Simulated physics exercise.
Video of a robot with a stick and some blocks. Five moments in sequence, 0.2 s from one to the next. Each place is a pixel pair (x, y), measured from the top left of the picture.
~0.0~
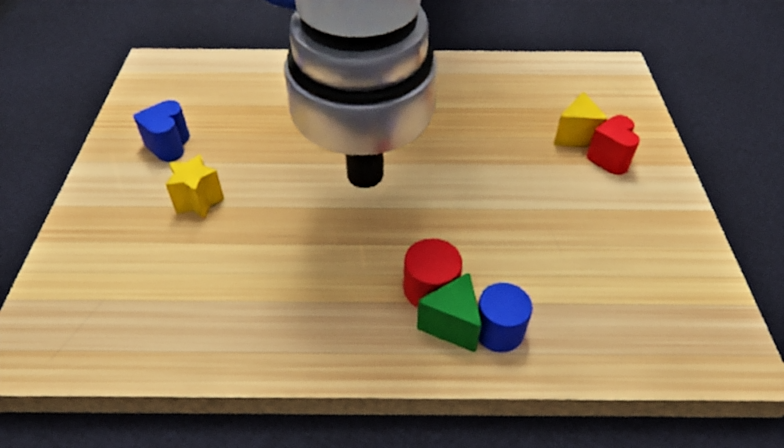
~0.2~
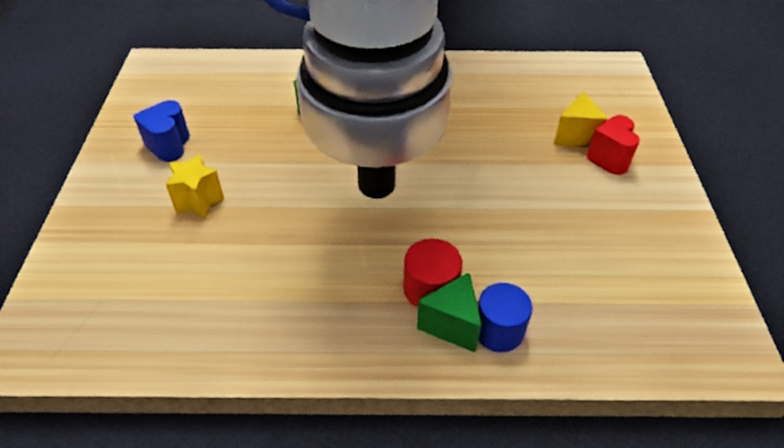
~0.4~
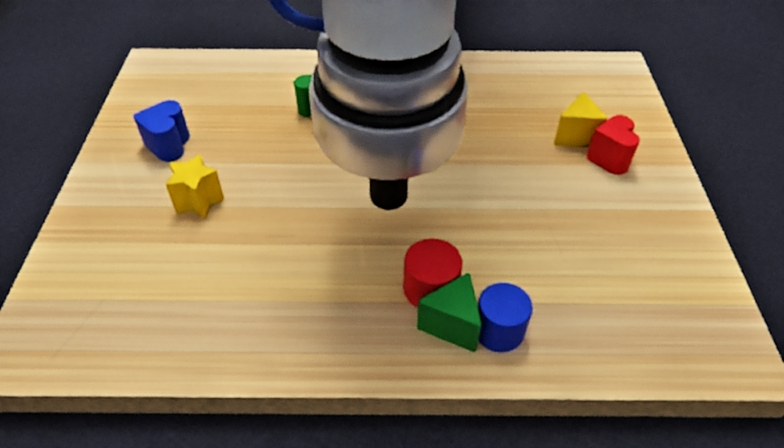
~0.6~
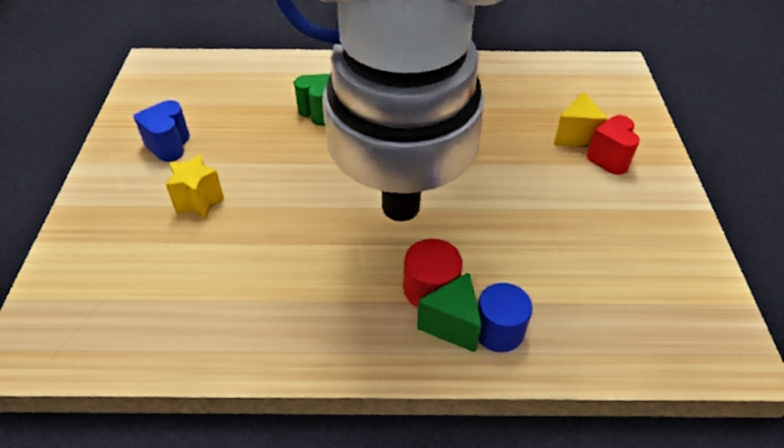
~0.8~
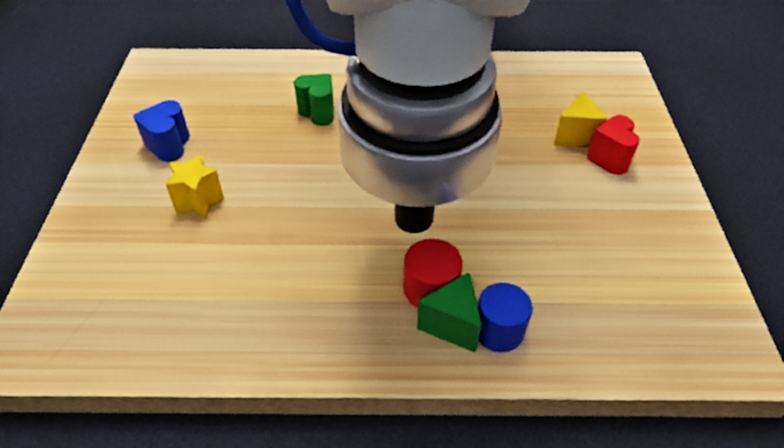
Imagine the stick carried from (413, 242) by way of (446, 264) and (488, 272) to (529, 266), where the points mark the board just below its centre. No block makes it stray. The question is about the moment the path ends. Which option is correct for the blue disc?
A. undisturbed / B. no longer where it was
A - undisturbed.
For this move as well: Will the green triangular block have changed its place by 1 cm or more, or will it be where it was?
That block slides.
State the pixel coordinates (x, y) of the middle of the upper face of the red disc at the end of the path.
It is going to be at (451, 278).
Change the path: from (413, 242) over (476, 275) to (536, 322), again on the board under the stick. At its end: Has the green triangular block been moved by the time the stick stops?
Yes - that is the case.
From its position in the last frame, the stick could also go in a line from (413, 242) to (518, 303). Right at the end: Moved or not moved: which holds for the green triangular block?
The green triangular block will not stay where it is.
The first path, step by step. One third of the way, stick (450, 243); red disc (444, 275); green triangular block (461, 318).
Two thirds of the way, stick (492, 251); red disc (451, 278); green triangular block (462, 324).
At the end, stick (535, 245); red disc (451, 278); green triangular block (462, 324); blue disc still.
